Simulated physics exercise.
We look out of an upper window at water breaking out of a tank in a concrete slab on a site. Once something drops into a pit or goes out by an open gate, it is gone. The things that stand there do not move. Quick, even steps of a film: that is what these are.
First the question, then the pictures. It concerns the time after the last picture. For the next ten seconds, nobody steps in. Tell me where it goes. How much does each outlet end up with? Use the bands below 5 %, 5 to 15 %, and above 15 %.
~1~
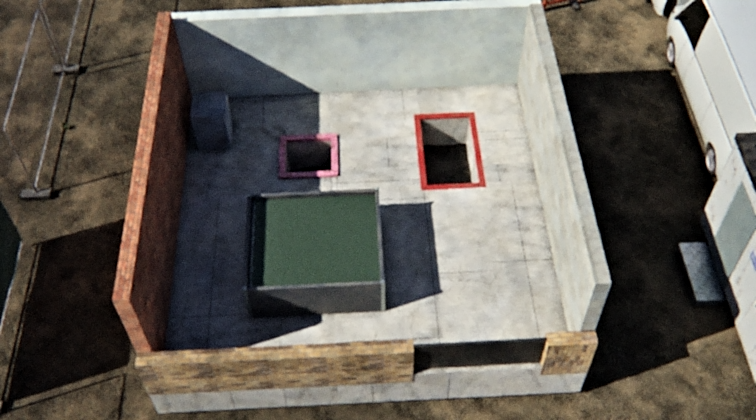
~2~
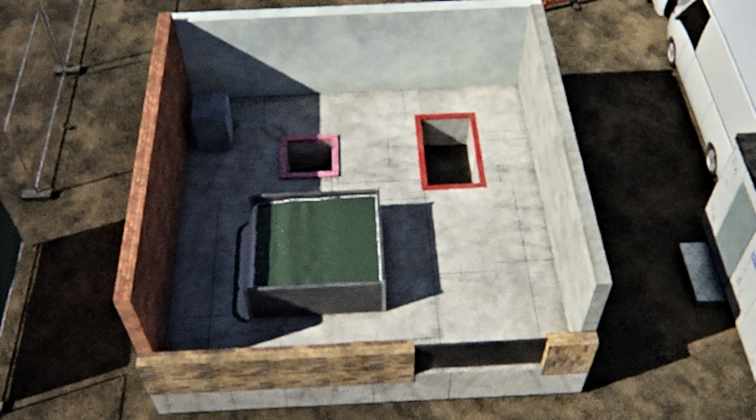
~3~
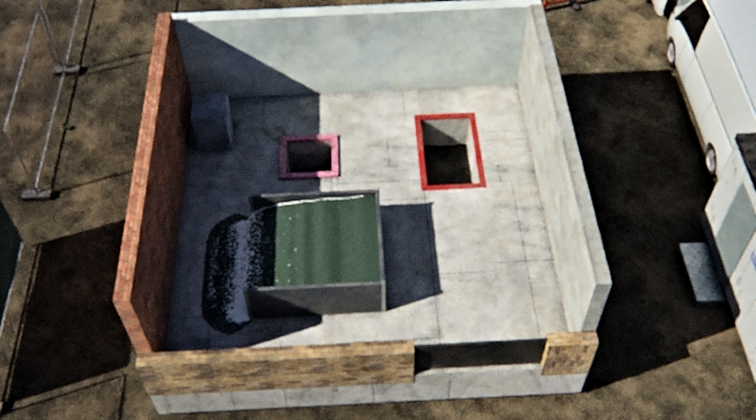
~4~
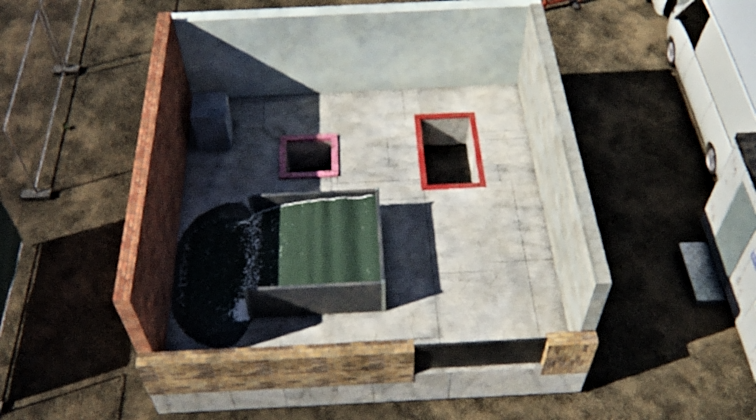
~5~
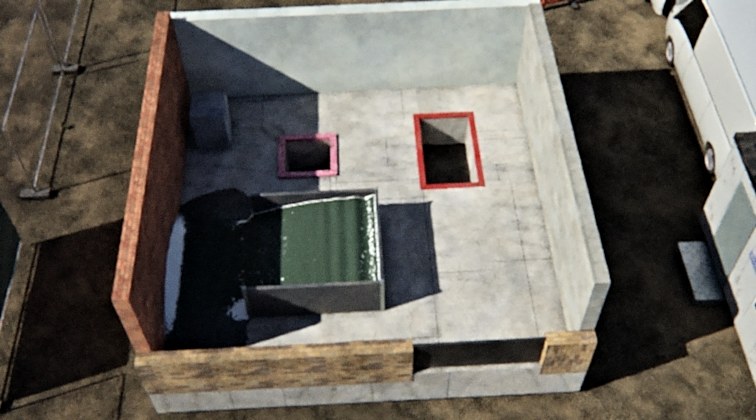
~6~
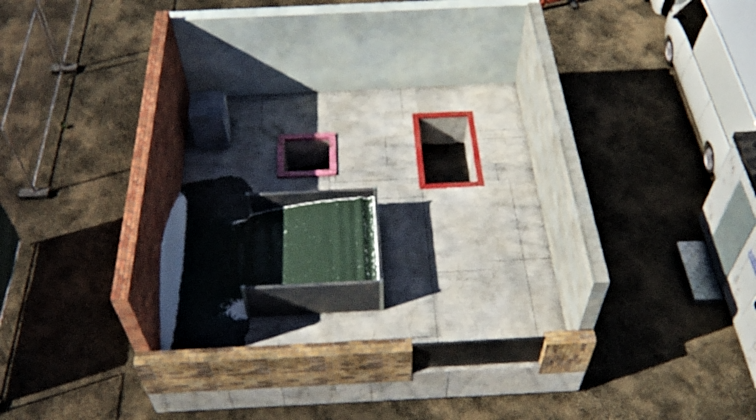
Once it settles, the gate ends up with below 5 %, the red pit ends up with above 15 %, the pink pit ends up with 5 to 15 %.
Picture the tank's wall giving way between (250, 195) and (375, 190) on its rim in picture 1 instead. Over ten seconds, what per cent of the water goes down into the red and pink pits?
Red: 20 percent; pink: 35 percent.
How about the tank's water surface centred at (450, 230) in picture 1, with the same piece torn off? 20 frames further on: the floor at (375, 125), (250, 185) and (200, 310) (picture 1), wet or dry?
In that order: Clear, wet, covered.
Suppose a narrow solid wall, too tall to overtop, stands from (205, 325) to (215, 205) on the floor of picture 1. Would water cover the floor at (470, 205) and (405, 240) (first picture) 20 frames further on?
In the listed order, the first spot is spared and the second is spared.
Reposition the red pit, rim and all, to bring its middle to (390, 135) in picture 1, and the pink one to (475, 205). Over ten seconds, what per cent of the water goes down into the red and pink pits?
The red pit receives 35 per cent and the pink pit 4 per cent.
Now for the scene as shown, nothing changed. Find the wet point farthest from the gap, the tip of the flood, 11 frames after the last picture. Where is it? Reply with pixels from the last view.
Somewhere around (192, 99).
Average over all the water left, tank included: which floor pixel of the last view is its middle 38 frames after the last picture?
Point: (335, 227).
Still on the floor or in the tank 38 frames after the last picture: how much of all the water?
Roughly 86 parts in a hundred.
A moment on, water covers 20 % of the floor; the gate 0 %, the red pit 0 %, the pink pit 0 %.
Next, water covers 30 % of the floor; the gate 0 %, the red pit 0 %, the pink pit 0 %.
Then, water covers 60 % of the floor; the gate 0 %, the red pit 0 %, the pink pit 4 %.
Later, water covers 85 % of the floor; the gate 0 %, the red pit 5 %, the pink pit 9 %.
In the end, water covers 100 % of the floor; the gate 0 %, the red pit 23 %, the pink pit 11 %.
